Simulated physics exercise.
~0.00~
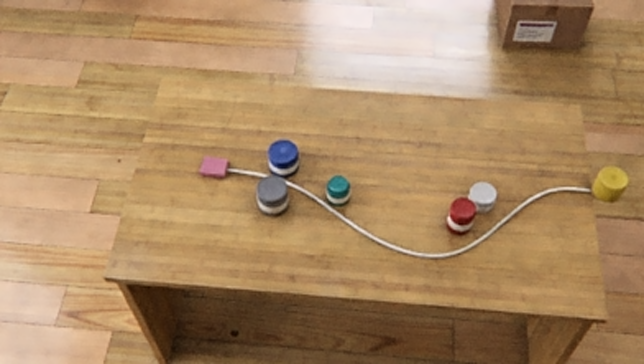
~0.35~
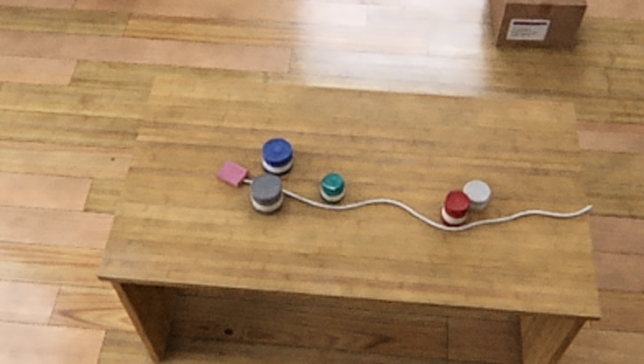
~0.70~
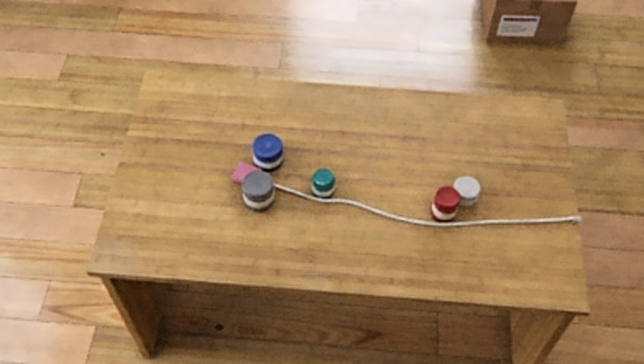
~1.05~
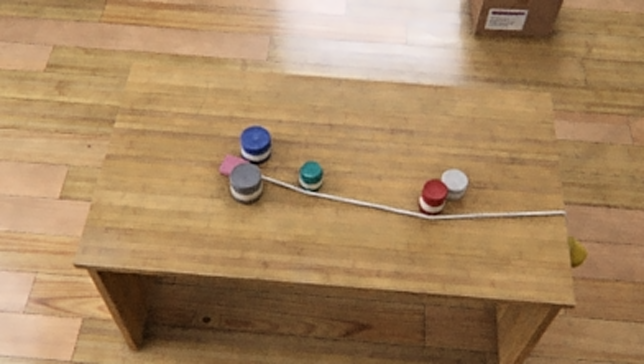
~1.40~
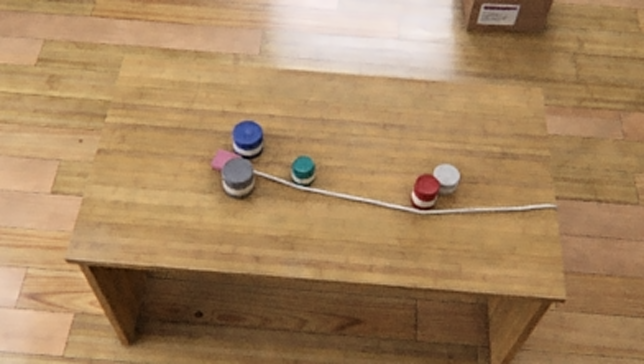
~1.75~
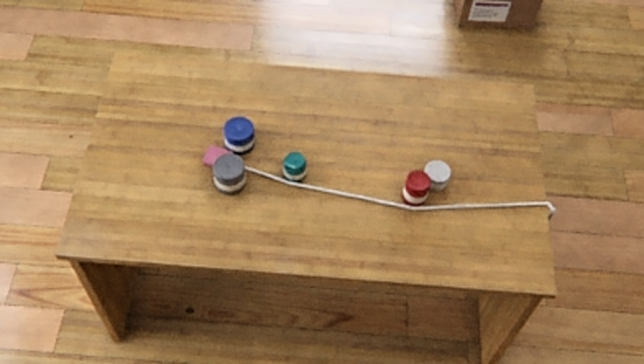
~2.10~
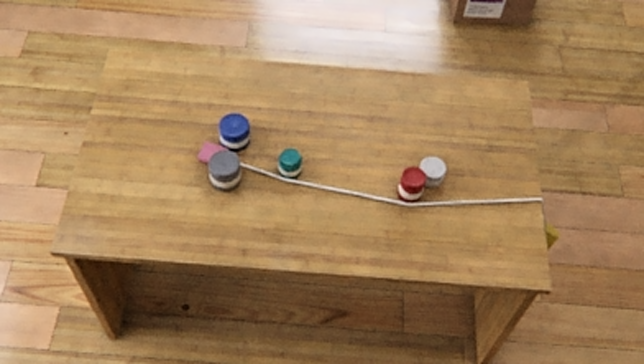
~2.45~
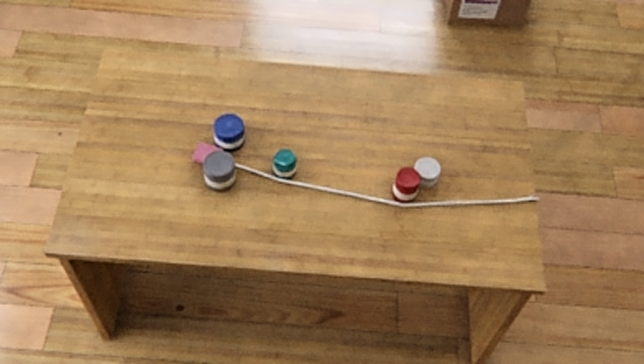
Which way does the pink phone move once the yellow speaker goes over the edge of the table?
The pink phone moves to the right, up to the blue and grey tins.
A yellow speaker sits at the right edge of a wooden table, joined by a long pale cable to a pink phone on the left, in a room with a wooden floor seen from above. The cable winds past a blue tin, a grey tin, a small teal jar, and a red canister beside a white one. The speaker drops over the right edge, and the cable pulls straighter, drawing the phone a short way right until it rests against the tins. The speaker then swings in and out of sight below the edge. At the end the cable lies nearly taut, the canisters and tins still standing, with the speaker out of sight.
